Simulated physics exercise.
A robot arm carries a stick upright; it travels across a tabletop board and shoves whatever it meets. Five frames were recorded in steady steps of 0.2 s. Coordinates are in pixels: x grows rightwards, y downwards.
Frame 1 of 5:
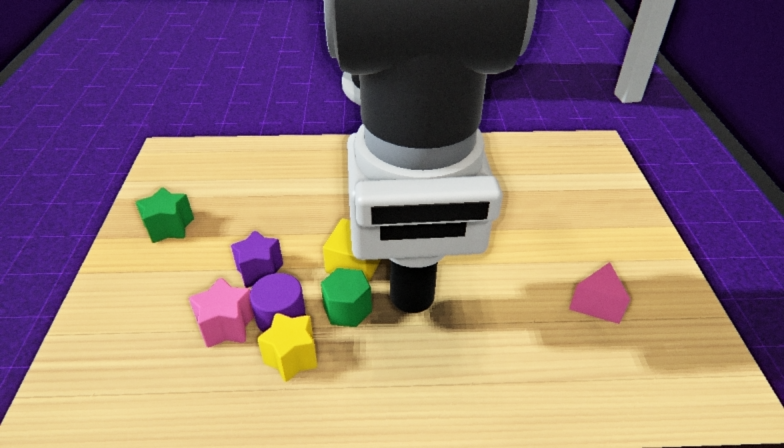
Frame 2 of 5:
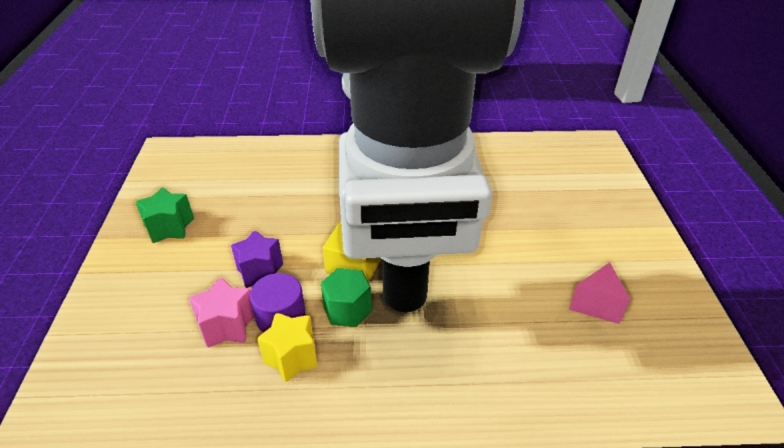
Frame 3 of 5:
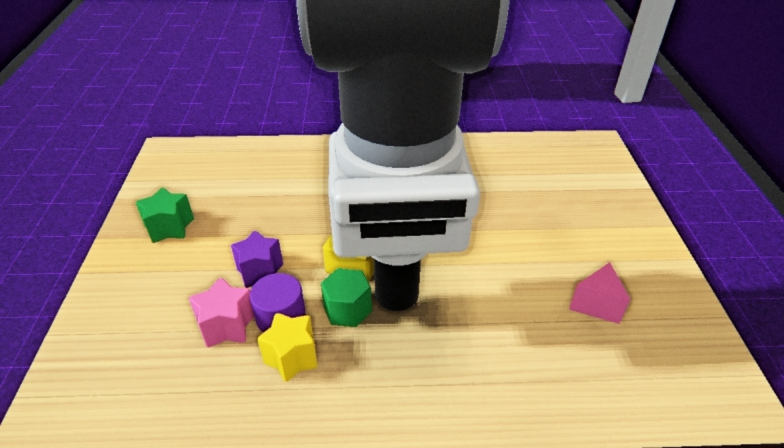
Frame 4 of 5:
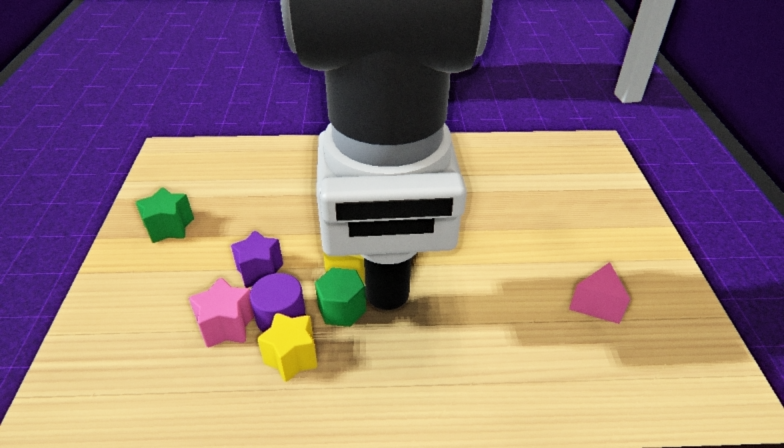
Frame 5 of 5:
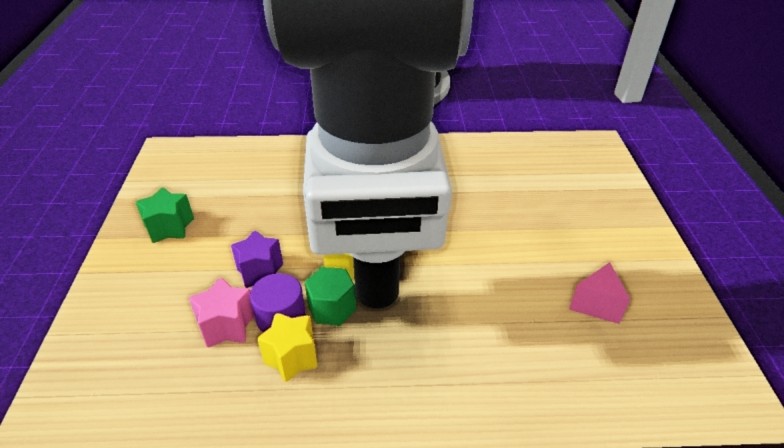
A robotic arm with a dark stick moves slowly left over a wooden board and nudges a green six-sided block slightly left toward a purple round block, while the pink, purple and yellow stars beside them stay still.
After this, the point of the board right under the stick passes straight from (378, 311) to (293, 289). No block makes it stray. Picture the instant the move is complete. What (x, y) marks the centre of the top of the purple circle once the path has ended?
It should be at about (198, 281).
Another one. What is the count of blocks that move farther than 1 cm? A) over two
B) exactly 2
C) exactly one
The one that fits is A, over two.
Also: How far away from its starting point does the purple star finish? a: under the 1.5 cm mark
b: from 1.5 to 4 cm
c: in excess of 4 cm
The correct letter is b.
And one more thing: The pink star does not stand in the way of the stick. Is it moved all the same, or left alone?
The pink star changes place.
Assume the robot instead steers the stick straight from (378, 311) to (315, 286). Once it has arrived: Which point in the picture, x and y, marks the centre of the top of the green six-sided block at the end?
At pixel (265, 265).
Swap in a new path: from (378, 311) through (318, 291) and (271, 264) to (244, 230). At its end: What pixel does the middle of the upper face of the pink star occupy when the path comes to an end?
My prediction: (157, 322).
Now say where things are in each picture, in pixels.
Tip of the stick (412, 298), middles of tops, pink star (219, 300), purple star (255, 246), purple circle (276, 291), green six-sided block (346, 284), in the first picture.
Stick (405, 297), nothing pushed, in the second picture.
Stick (397, 296), nothing pushed, in the third picture.
Stick (388, 295), green six-sided block (340, 283), in the fourth picture.
Stick (377, 294), pink star (219, 300), purple star (255, 246), purple circle (276, 291), green six-sided block (330, 282), in the fifth picture.
What follows on the original path. Halfway along, stick (332, 283); pink star (191, 306), turned 40° anticlockwise; purple circle (238, 282); green six-sided block (286, 270).
At the end, stick (290, 272); pink star (166, 315), turned 75° anticlockwise; purple star (235, 234), turned 55° clockwise; purple circle (198, 281); green six-sided block (243, 262).
